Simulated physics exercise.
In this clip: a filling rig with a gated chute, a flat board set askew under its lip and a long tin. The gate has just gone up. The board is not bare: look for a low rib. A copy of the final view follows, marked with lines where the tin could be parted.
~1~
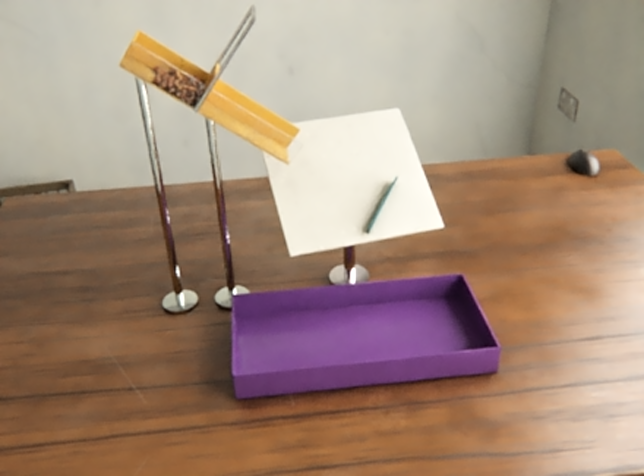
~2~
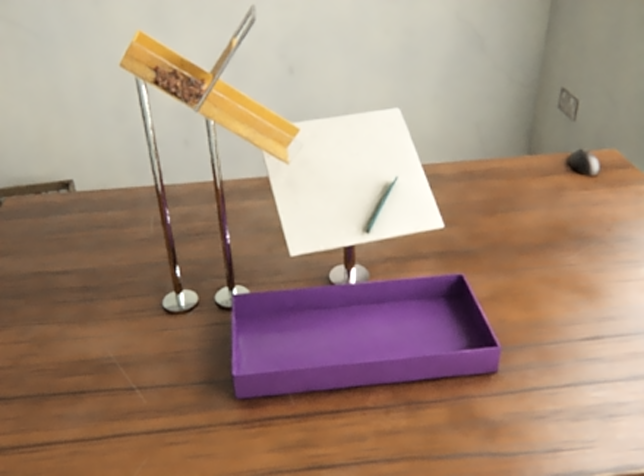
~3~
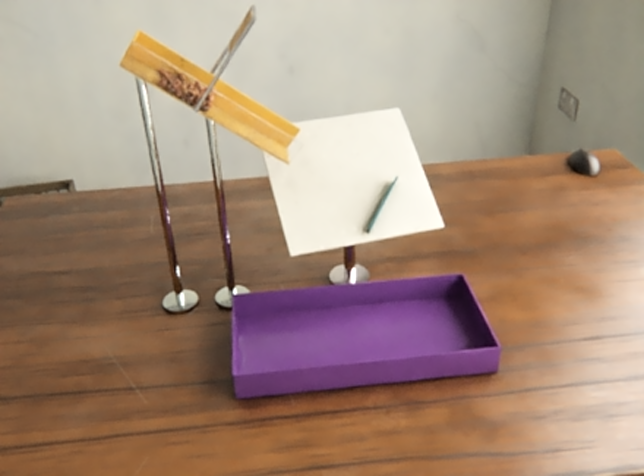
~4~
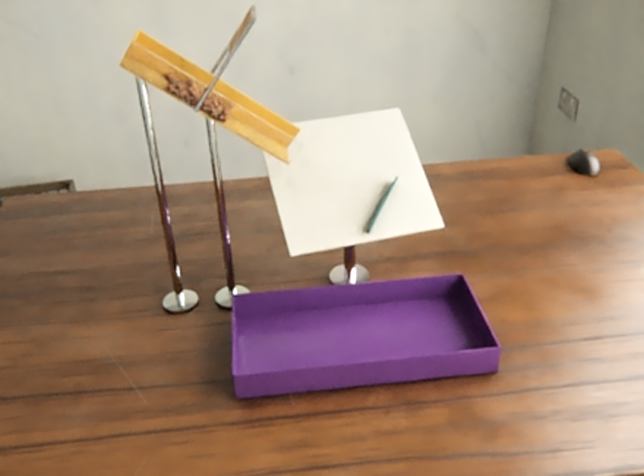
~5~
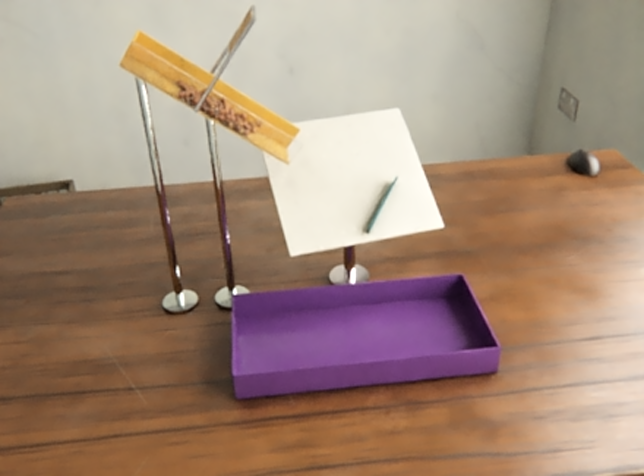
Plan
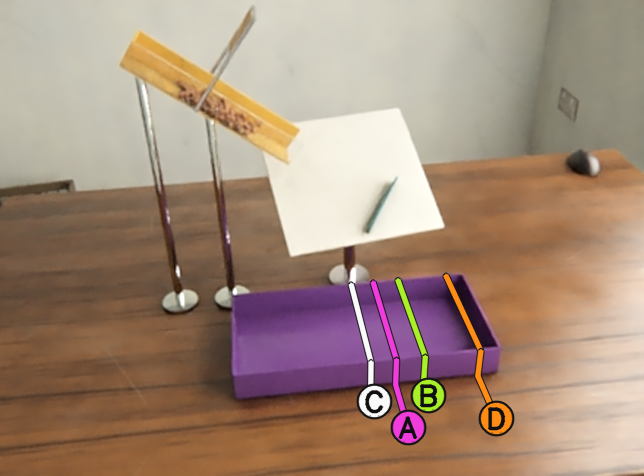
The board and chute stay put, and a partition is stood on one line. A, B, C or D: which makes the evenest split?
C is best.
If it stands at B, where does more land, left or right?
The left side.
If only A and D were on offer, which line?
It is A.
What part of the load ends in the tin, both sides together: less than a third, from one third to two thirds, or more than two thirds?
It is more than two thirds.
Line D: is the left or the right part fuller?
More lands on the left.
On the marked copy, line A crosses the front rim at (396, 358); line B crosses the front rim at (425, 355); line C crosses the front rim at (370, 361); line D crosses the front rim at (480, 350).
Choosing A, of what is caught, the larger part on the left of the divider, about a tenth on the right.
Choosing B, of what is caught, almost all on the left of the divider, about a tenth on the right.
Choosing C, of what is caught, roughly half on the left of the divider, roughly half on the right.
Choosing D, of what is caught, every piece on the left of the divider, not one piece on the right.
